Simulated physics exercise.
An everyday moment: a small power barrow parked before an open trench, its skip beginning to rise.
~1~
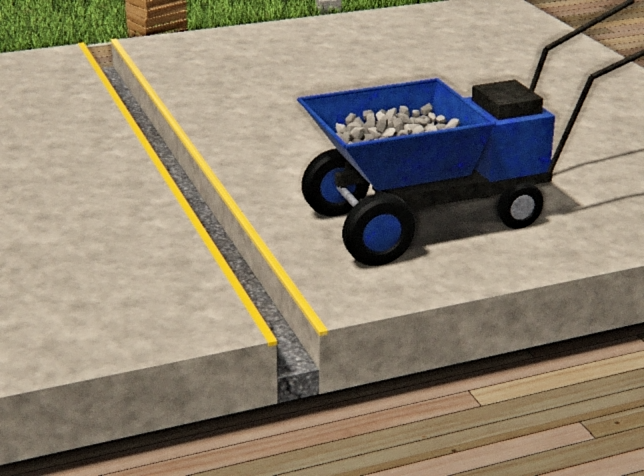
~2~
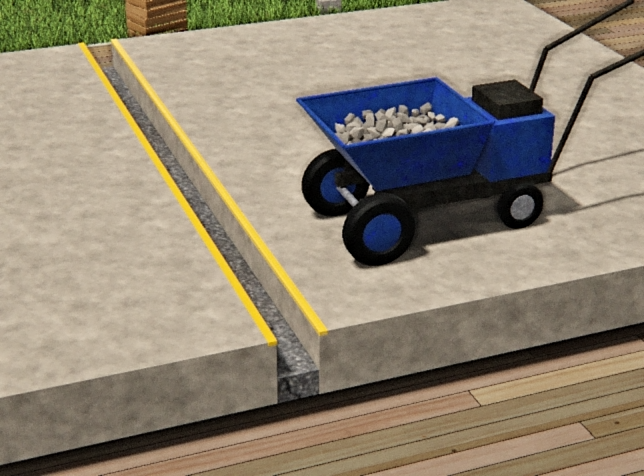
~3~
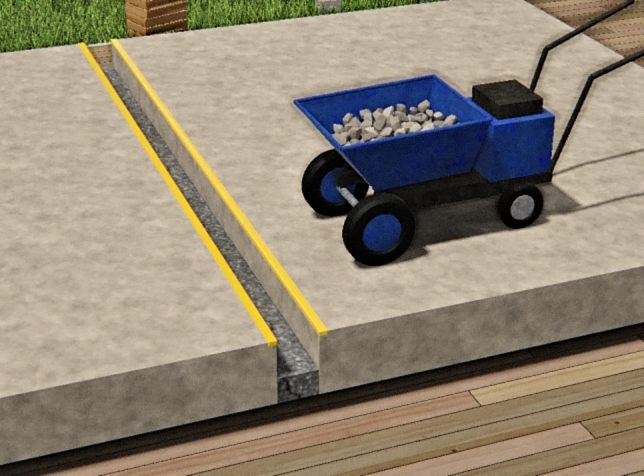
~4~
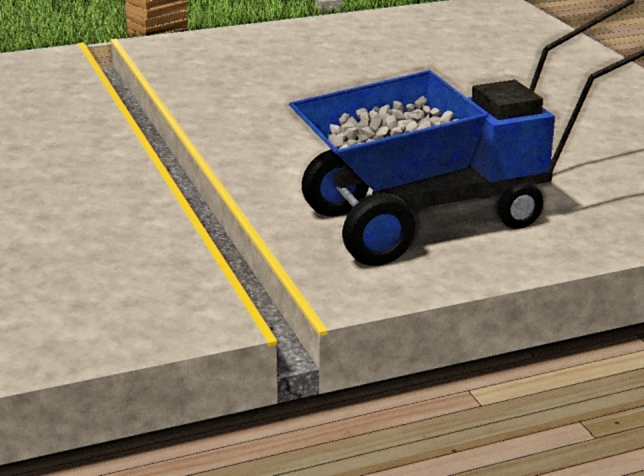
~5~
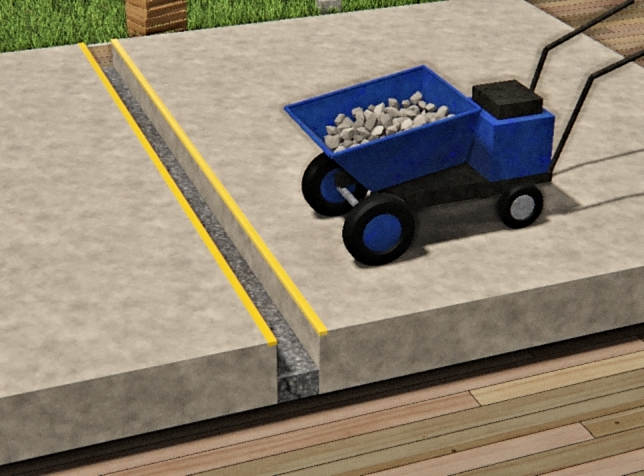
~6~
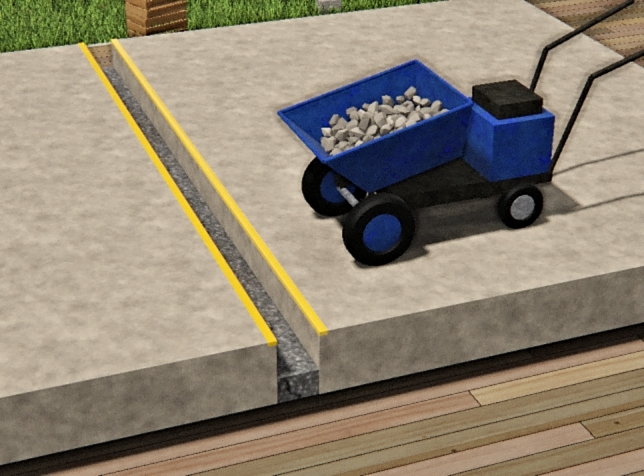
Blue power barrow loaded with broken stones standing still beside a yellow-edged trench, its skip slowly tilting forward to the left.
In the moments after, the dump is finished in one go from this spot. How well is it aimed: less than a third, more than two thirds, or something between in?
Between the edges lies over two thirds of the load.
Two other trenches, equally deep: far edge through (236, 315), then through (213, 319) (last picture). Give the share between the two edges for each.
About 100 and 100 per cent.
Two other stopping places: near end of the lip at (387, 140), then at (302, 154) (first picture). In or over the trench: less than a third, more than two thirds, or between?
First the middle third, then below one third.
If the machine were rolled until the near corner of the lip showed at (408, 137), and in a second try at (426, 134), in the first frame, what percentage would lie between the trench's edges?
Near 20 % and 10 %.
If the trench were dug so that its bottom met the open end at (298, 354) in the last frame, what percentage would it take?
Roughly 60 in a hundred.
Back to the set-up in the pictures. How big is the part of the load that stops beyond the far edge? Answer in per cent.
Some 20 per cent.
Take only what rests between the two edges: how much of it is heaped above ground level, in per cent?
Close to 15 per cent.
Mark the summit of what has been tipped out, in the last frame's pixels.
Near (236, 251).
Soon, skip tipped steeply; all in the skip.
A while on, skip tipped steeply; nearly all in the skip; a stray few in or heaped over the trench; a stray few beyond it; a stray few falling.
Towards the end, skip tipped right over; about a third in the skip; about half in or heaped over the trench; about a quarter beyond it.
Finally, skip tipped right over; a small part in the skip; most in or heaped over the trench; about a quarter beyond it.
